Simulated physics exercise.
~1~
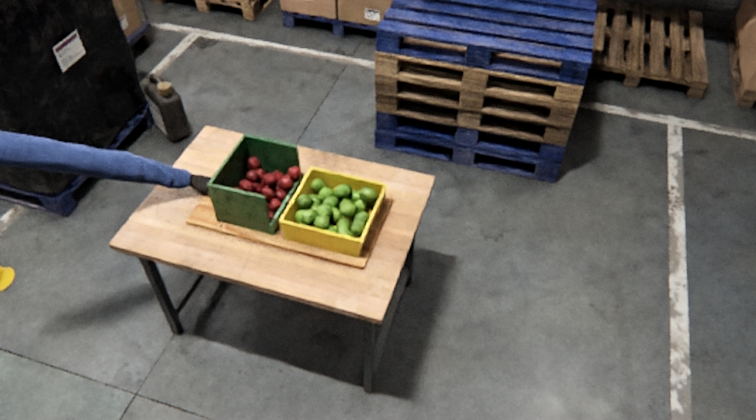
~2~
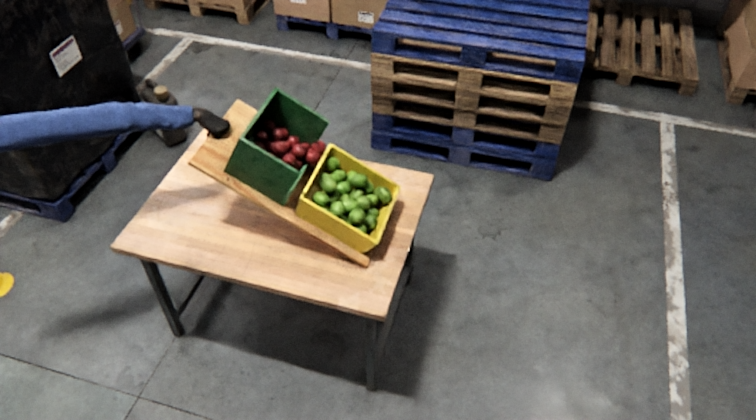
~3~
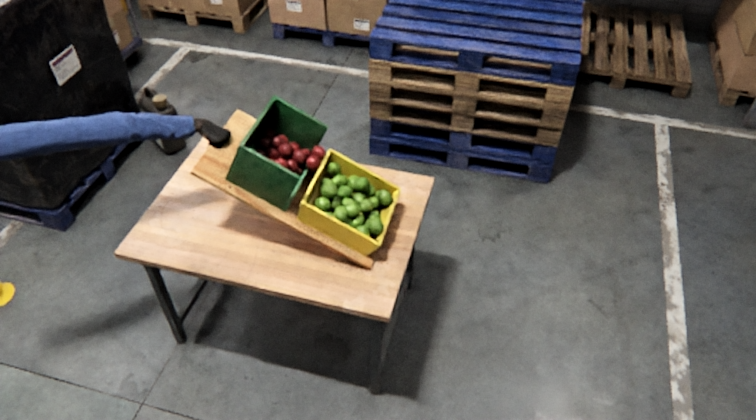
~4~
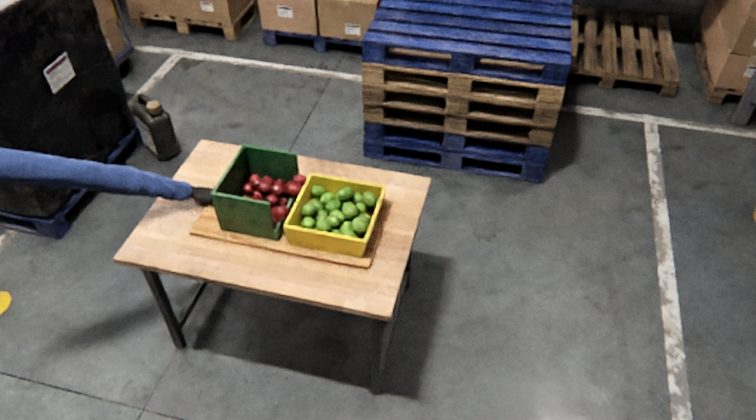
In the video, a blue-sleeved arm raises the left end of a wooden board on a table, tilting a green crate of red apples and a yellow crate of green fruit rightward, then lowers it nearly flat, with both crates still attached and holding fruit.
